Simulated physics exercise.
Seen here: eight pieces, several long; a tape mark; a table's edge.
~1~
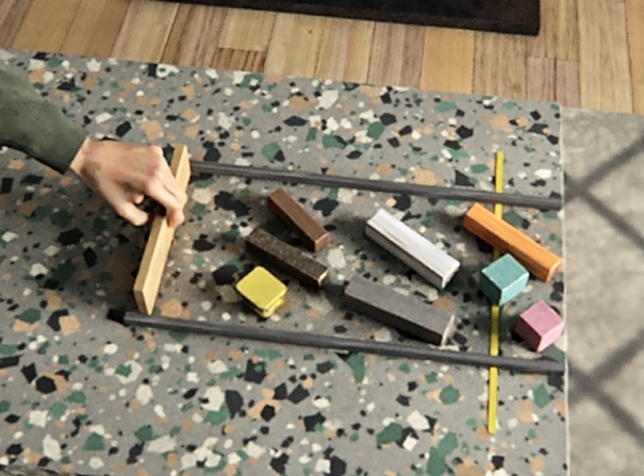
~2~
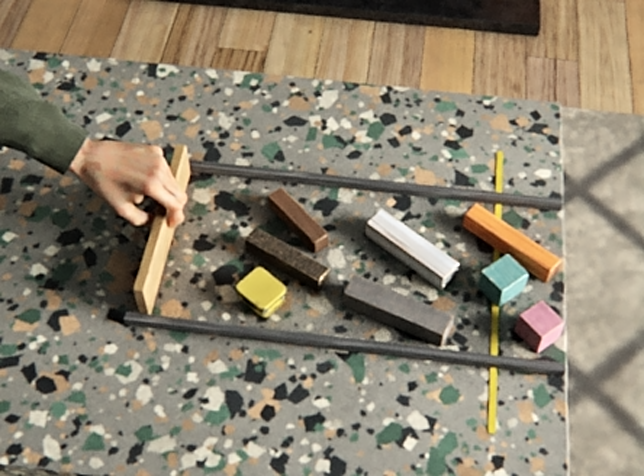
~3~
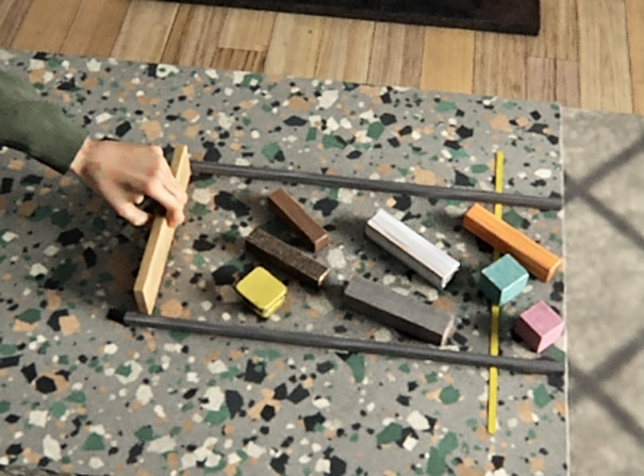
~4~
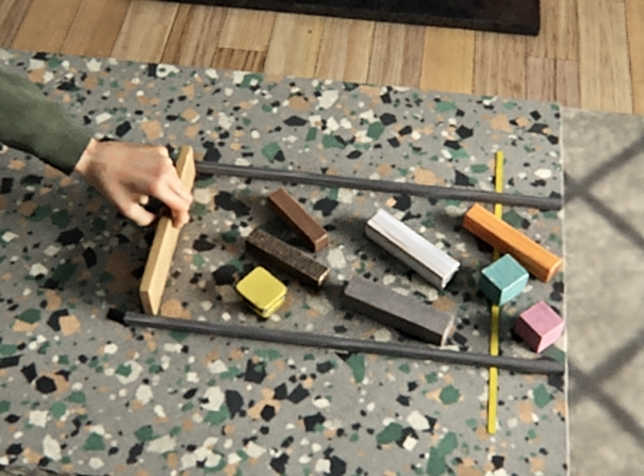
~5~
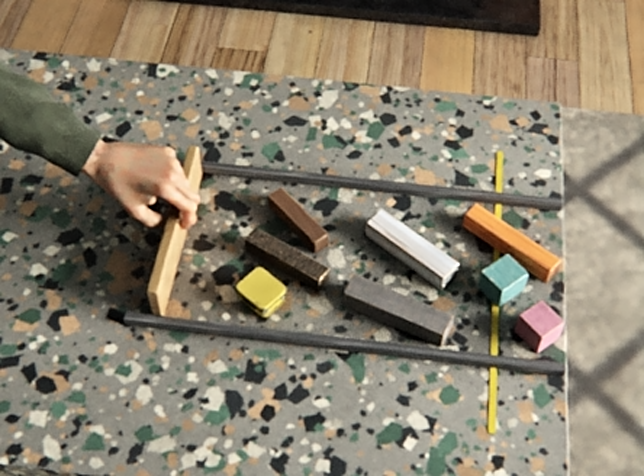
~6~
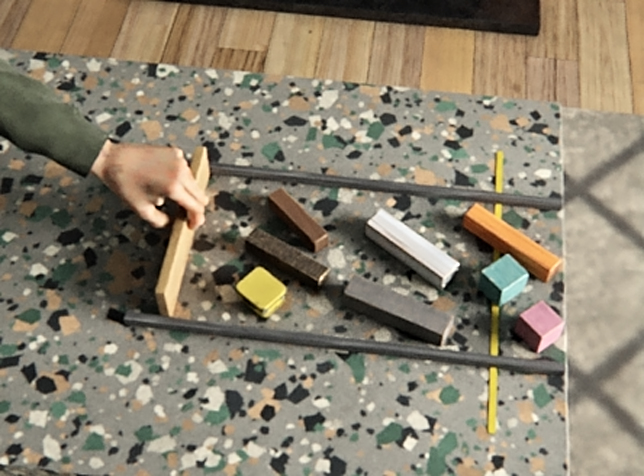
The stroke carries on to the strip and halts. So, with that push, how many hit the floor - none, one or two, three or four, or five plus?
Falls: Three or four.
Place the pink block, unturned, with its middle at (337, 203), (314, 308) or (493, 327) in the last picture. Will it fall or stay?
The pink block is kept; holds on; comes down.
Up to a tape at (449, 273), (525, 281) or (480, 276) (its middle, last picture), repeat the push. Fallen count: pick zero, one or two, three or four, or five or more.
Not one; five or over; one or two.
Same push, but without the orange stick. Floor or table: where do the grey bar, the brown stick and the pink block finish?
Outcome for the grey bar: It drops; for the brown stick: It stays; for the pink block: It drops.
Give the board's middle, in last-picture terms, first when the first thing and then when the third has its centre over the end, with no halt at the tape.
Pixels, in order: Around (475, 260), around (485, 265).
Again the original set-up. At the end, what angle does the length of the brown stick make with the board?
Near 30 degrees.
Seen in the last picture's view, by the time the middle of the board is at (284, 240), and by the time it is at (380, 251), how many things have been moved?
I get 4 at the one place and 6 at the other.
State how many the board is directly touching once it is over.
My count gives 3.
Soon after, none off yet; pink block at rest near (539, 327); orange stick at rest near (511, 242); turquoise block at rest near (503, 280).
In the end, the number that fall off is three or four; gone, grey bar, turquoise block, orange stick and pink block.
